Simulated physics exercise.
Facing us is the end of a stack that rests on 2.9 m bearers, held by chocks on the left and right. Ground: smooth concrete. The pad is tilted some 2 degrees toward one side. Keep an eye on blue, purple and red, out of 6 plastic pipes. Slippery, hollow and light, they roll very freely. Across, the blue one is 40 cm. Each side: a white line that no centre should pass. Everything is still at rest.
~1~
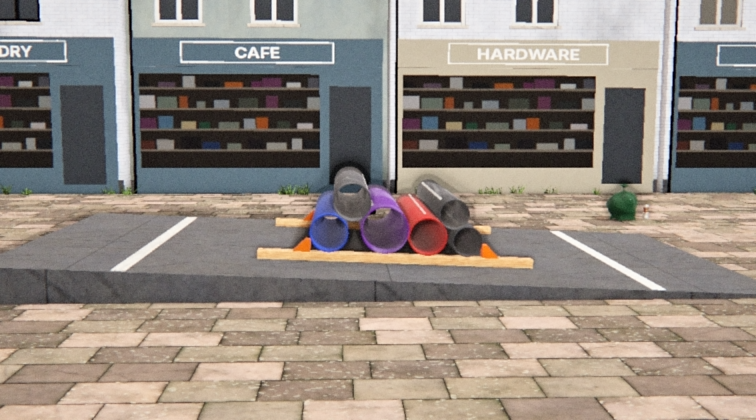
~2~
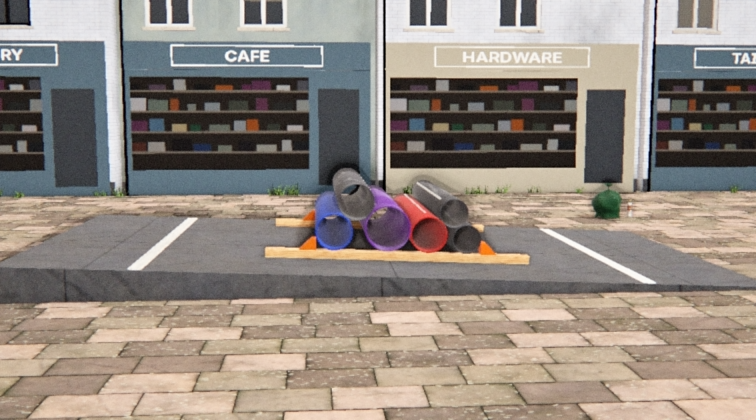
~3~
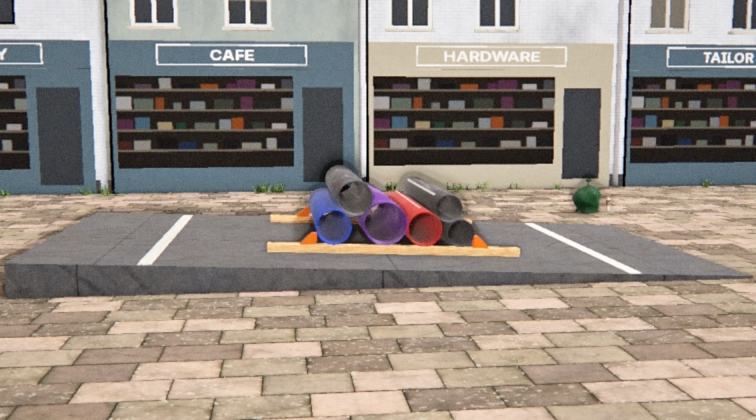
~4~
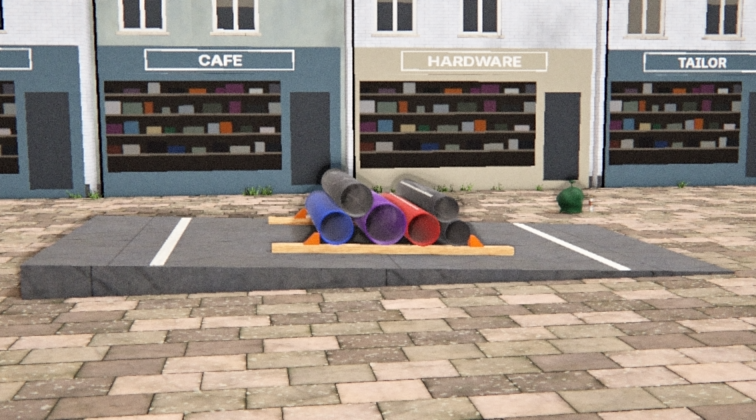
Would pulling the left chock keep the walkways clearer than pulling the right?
Yes.
If it is the left, after 2.8 s, blue is on the bearers, 15 cm from the bearers' left end, rolling left; purple is on the bearers, 130 cm from the bearers' left end; red is on the bearers, 110 cm from the bearers' right end; 0 of 6 have crossed.
If it is the left, in the end, blue is on the bearers, 45 cm from the bearers' left end; purple is on the bearers, 130 cm from the bearers' left end; red is on the bearers, 110 cm from the bearers' right end; 0 of 6 have crossed.
If it is the right, after 3.8 s, blue is on the bearers, 100 cm from the bearers' left end, rolling right; purple is on the bearers, 45 cm from the bearers' right end, rolling right; red is off the bearers, 100 cm short of the right line, rolling right; 1 of 6 has crossed.
If it is the right, in the end, blue is past the right line; purple is past the right line; red is past the right line; 6 of 6 have crossed.
